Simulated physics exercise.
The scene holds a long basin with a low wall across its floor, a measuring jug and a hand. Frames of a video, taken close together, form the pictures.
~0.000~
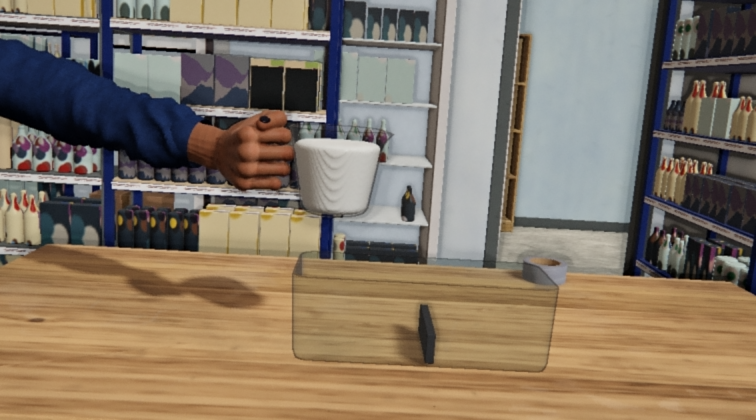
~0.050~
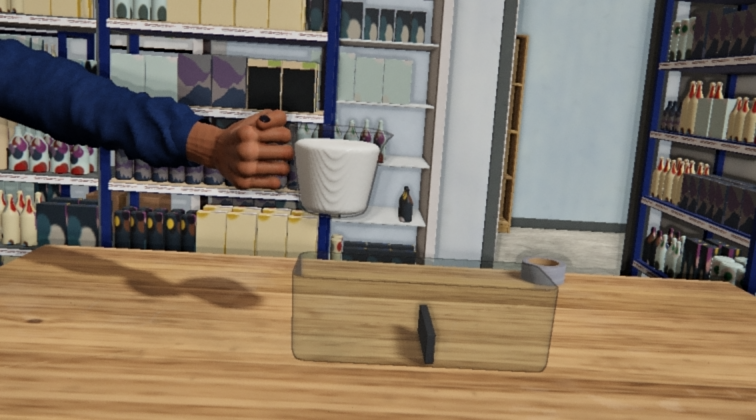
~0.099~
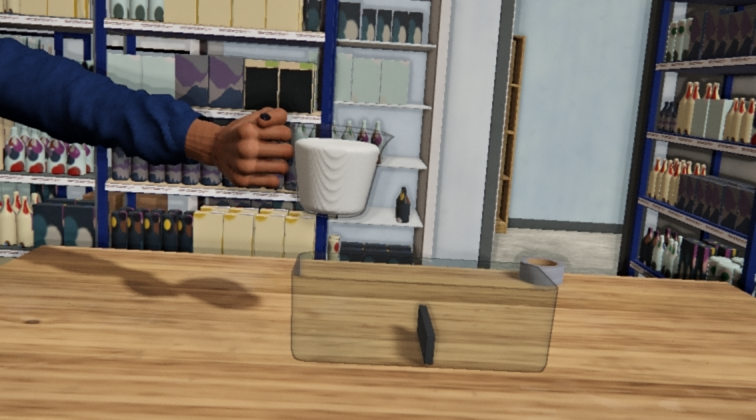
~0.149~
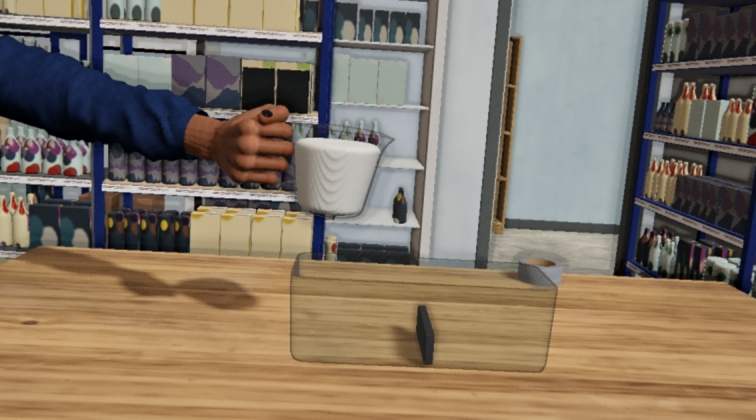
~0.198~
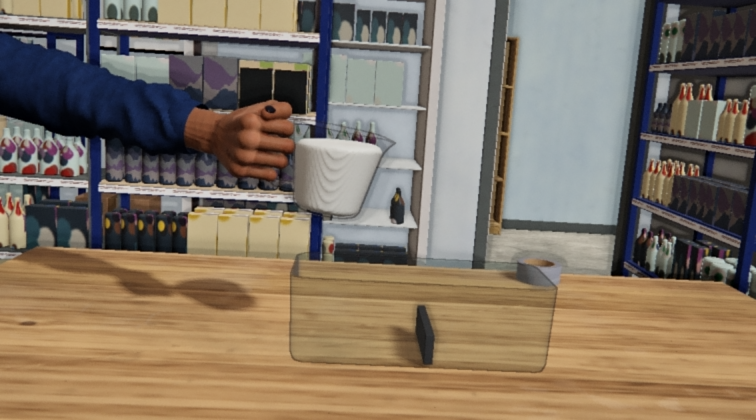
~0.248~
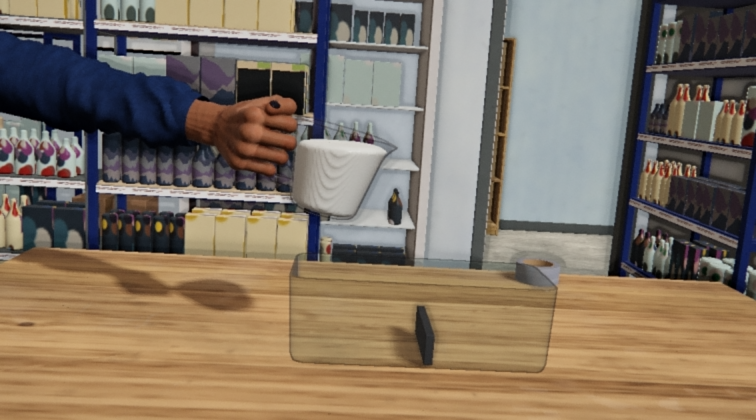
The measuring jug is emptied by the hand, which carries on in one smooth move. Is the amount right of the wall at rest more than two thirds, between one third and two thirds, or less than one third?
Once it settles, the part right of the wall is a third to two thirds, I'd say.
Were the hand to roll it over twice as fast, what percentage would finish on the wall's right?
Somewhere near 25 percent.
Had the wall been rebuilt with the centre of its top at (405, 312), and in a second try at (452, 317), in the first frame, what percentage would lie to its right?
You'd get roughly 80 per cent the first time and roughly 5 per cent the second.
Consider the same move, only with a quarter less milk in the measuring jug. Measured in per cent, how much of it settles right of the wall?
Estimate: Around 30 per cent.
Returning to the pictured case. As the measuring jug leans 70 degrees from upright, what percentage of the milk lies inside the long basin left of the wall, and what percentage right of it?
Left 0 %, right 10 %.
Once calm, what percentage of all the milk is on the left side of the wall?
Around 50 %.
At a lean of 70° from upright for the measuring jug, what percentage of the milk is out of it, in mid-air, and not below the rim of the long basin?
That comes to near 20 percent.
A moment on, the measuring jug is tipped part way and 68 per cent is still to pour, 2 is left of the wall and 8 right of it.
Next, the measuring jug is tipped right over and 10 per cent is still to pour, 30 is left of the wall and 48 right of it.
Then the measuring jug is tipped right over and 0 per cent is still to pour, 49 is left of the wall and 50 right of it.
Later the measuring jug is tipped right over and 0 per cent is still to pour, 49 is left of the wall and 50 right of it.
Finally, 49 per cent lies left of the wall, 50 right of it and 1 outside.
